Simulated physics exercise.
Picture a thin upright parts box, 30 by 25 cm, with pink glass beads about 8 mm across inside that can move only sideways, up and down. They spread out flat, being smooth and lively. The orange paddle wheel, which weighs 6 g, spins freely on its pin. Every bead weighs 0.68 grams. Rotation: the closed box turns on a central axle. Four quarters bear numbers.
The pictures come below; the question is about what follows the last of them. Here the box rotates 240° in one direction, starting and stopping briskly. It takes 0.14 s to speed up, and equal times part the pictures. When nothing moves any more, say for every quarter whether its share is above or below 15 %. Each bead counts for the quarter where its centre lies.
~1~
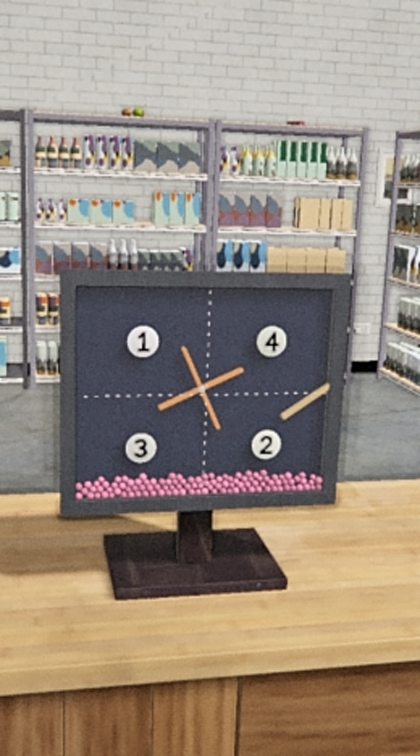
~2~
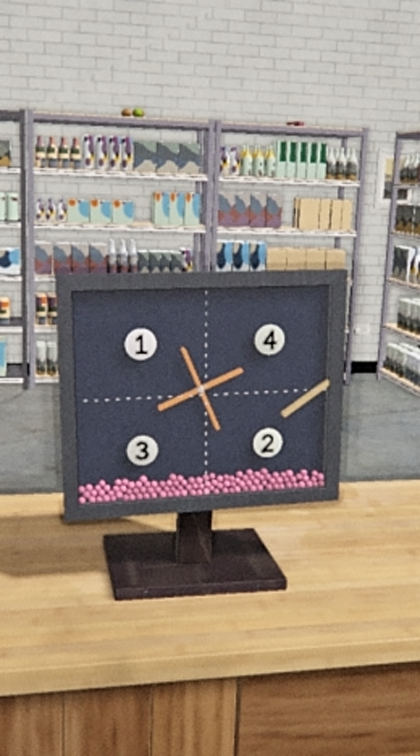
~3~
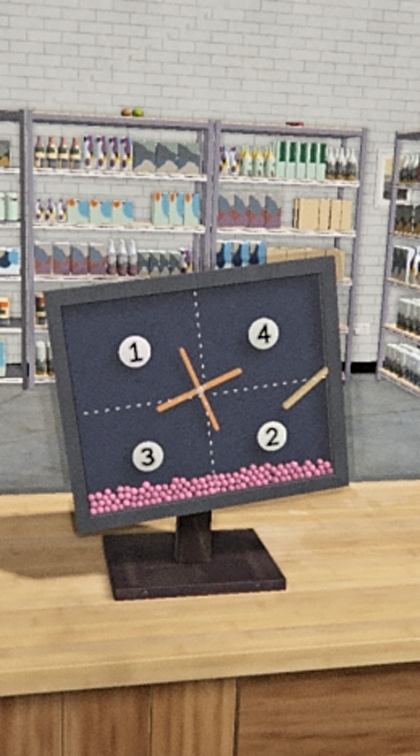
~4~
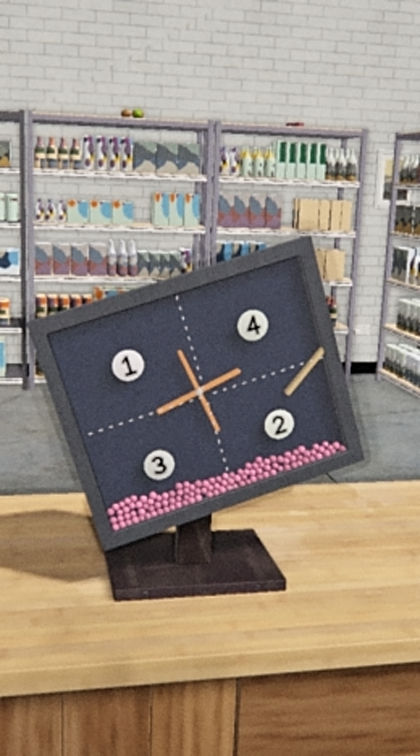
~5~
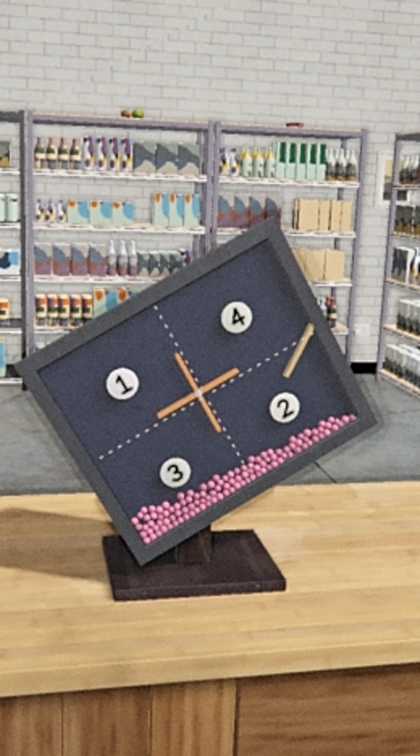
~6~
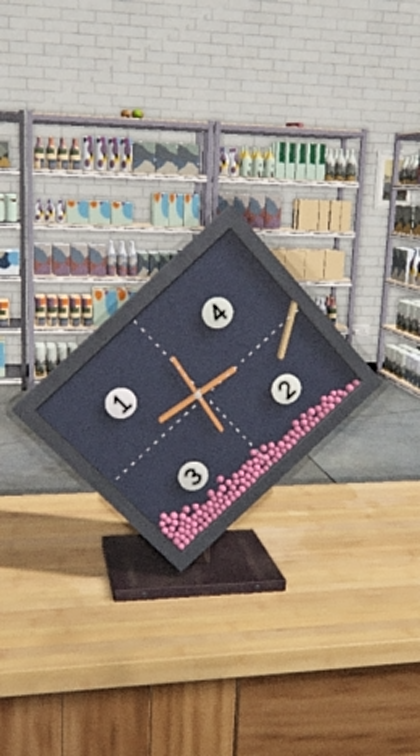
No. 1: Below 15 %, 2: Below 15 %, 3: Below 15 %, 4: Above 15 %.
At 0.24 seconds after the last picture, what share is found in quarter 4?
The share there is around 0 %.
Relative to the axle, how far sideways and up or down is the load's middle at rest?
About 1 cm right and 14 cm below.
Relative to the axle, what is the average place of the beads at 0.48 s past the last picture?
Offset: Approx. 10 cm right, 6 cm below.
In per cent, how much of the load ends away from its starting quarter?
Estimate: Roughly 100 %.
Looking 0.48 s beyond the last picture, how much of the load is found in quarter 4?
10 %.
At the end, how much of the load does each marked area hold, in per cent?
At the end, quarter 1 has 0 percent, quarter 2 has 0 percent, quarter 3 has 0 percent and quarter 4 has 100 percent.
Then, 0.24 s later than the last picture, it stands 120° anticlockwise; the beads' middle is 11 cm right of and 6 cm below the centre; no. 1, 10 %, no. 2, 5 %, no. 3, 85 %.
Then, 0.48 s later than the last picture, it has come round 196° anticlockwise; the beads' middle is 10 cm right of and 6 cm below the centre; no. 1, 80 %, no. 3, 5 %, no. 4, 10 %.
Then, 0.69 s later than the last picture, it has come round 240° anticlockwise; the beads' middle is 6 cm right of and 9 cm below the centre; no. 1, 35 %, no. 4, 65 %.
At rest 2.3 s after the last picture, it has come round 240° anticlockwise; no. 1, 0 %, no. 2, 0 %, no. 3, 0 %, no. 4, 100 %.
